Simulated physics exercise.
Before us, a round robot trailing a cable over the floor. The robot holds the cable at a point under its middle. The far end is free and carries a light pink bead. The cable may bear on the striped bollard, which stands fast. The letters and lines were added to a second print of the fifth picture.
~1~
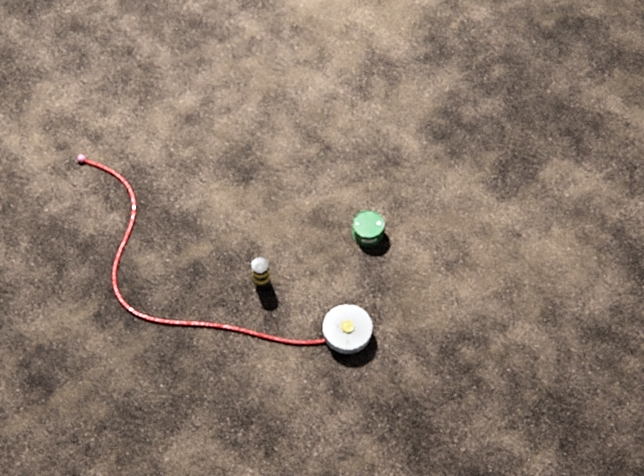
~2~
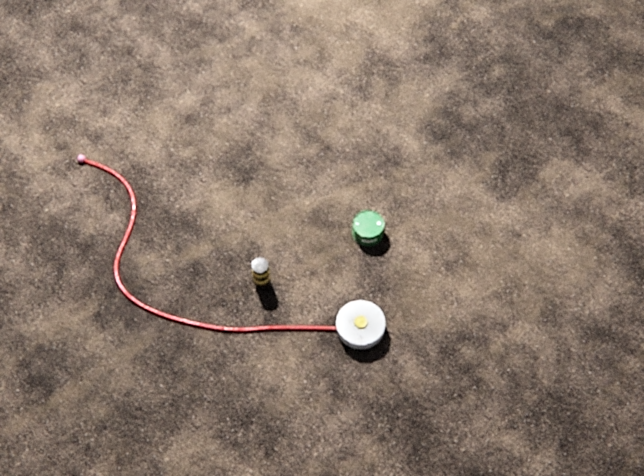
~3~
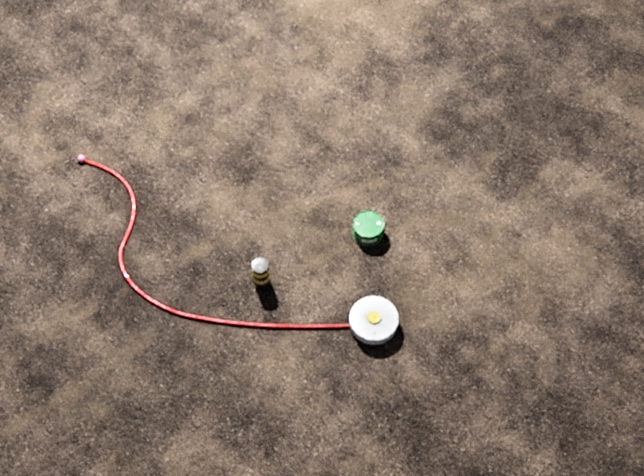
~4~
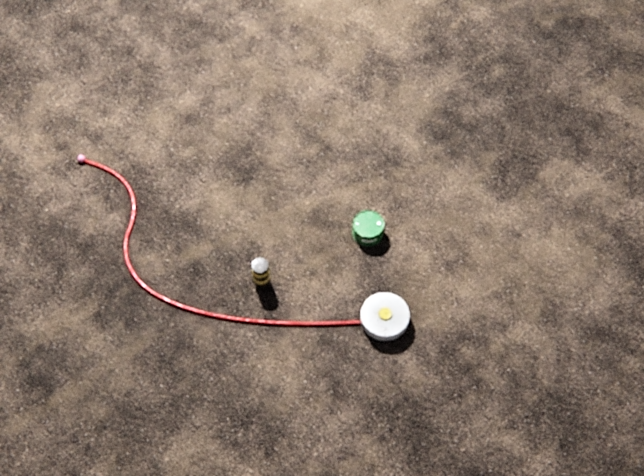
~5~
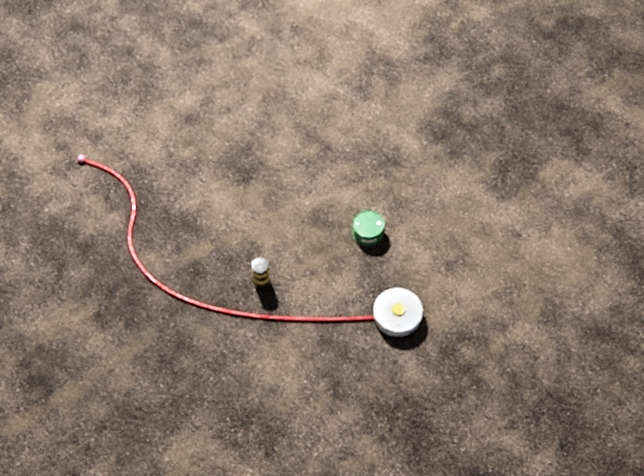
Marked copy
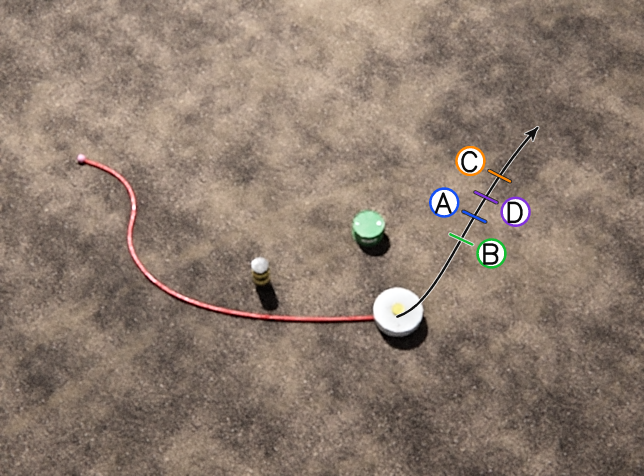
A round white robot with a yellow centre glides slowly to the right and slightly up across a mottled brown floor, seen from above by a still camera. It trails a curving red cable whose pink-beaded far end stays at upper left, while a small striped bollard with a pale top and a green tub stand unmoving near the middle. Behind the robot, the cable's lower stretch straightens and shifts up towards the bollard.
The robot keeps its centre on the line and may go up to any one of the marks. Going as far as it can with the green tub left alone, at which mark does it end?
All is well up to D.
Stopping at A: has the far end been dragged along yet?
Yes.
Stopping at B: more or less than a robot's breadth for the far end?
Less.
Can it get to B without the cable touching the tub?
Yes.
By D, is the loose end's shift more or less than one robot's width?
More.
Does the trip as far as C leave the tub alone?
No.
On the copy, A at (474, 217); B at (461, 239); C at (500, 176); D at (486, 197); the route from (397, 317) via (473, 219) to (538, 128).
On D. First, robot (439, 275), middle of the cable (220, 280), free end (84, 160).
Then, robot (465, 230), middle of the cable (256, 289), free end (104, 173).
Finally, robot (487, 193), middle of the cable (294, 280), free end (128, 195); only the bollard has been touched, if anything.
By contrast, A is safe but short; B is safe but short; C brings the cable against the tub.
